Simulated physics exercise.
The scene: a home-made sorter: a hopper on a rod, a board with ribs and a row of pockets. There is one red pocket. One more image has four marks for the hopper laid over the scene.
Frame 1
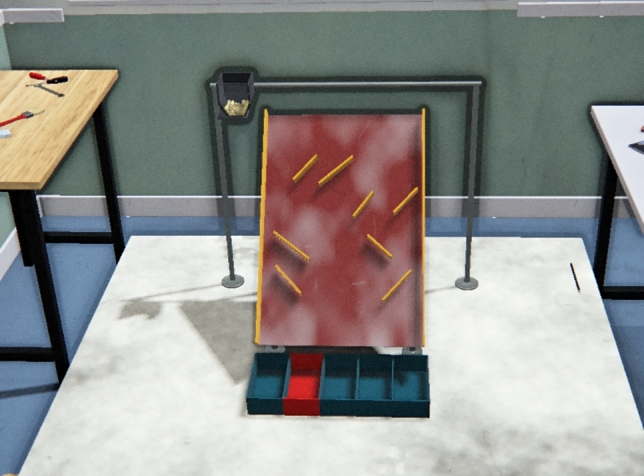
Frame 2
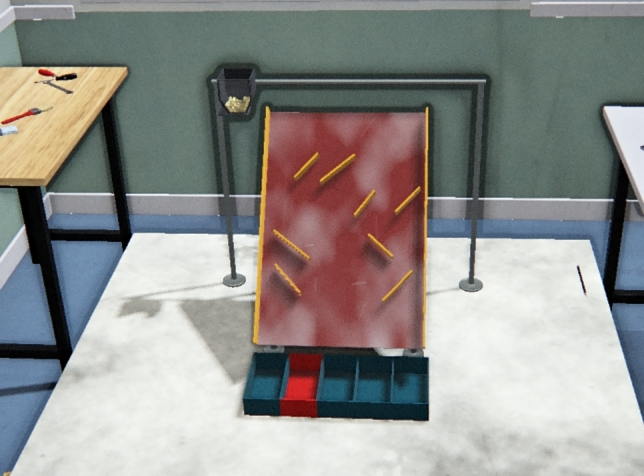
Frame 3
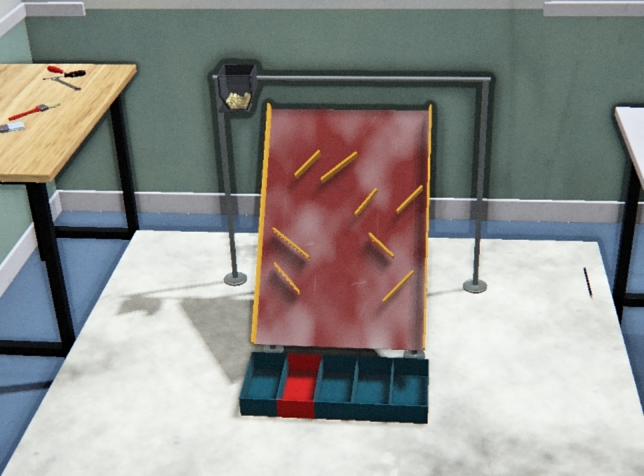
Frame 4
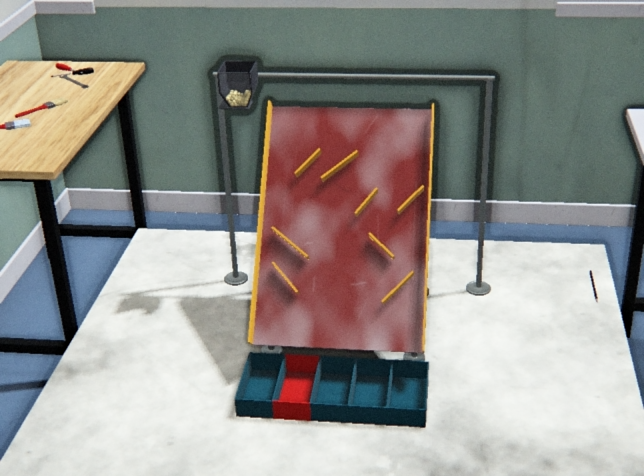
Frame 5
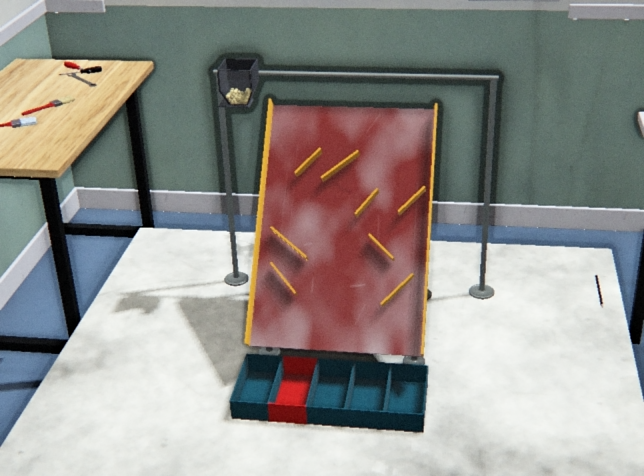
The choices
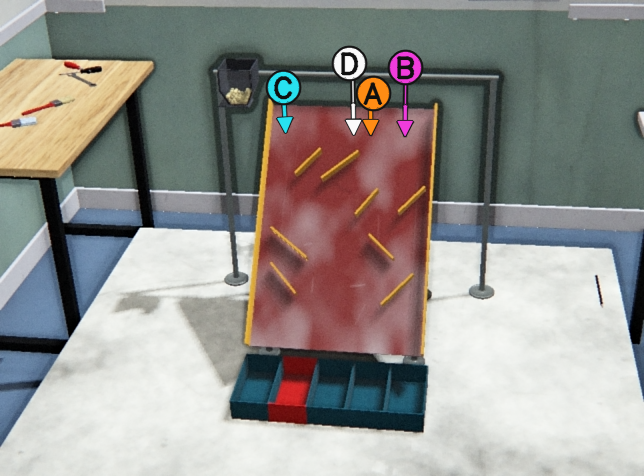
In a room, the view shifts slightly around a ribbed red board while the hopper stays still.
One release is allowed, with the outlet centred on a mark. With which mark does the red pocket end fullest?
Go for A.
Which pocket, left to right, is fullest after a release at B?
It is the third one.
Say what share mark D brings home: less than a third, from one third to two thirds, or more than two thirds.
Mark D gives less than a third.
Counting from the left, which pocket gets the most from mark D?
The third.
On the marked copy, mark A meets the board at (370, 129); mark B meets the board at (405, 130); mark C meets the board at (285, 127); mark D meets the board at (353, 129).
With A, about a third in the red pocket, about a third in other pockets, about a quarter outside the box.
With B, a small part in the red pocket, about two thirds in other pockets, about a quarter outside the box.
With C, none in the red pocket, about two thirds in other pockets, about a third outside the box.
With D, a stray few in the red pocket, about half in other pockets, about half outside the box.
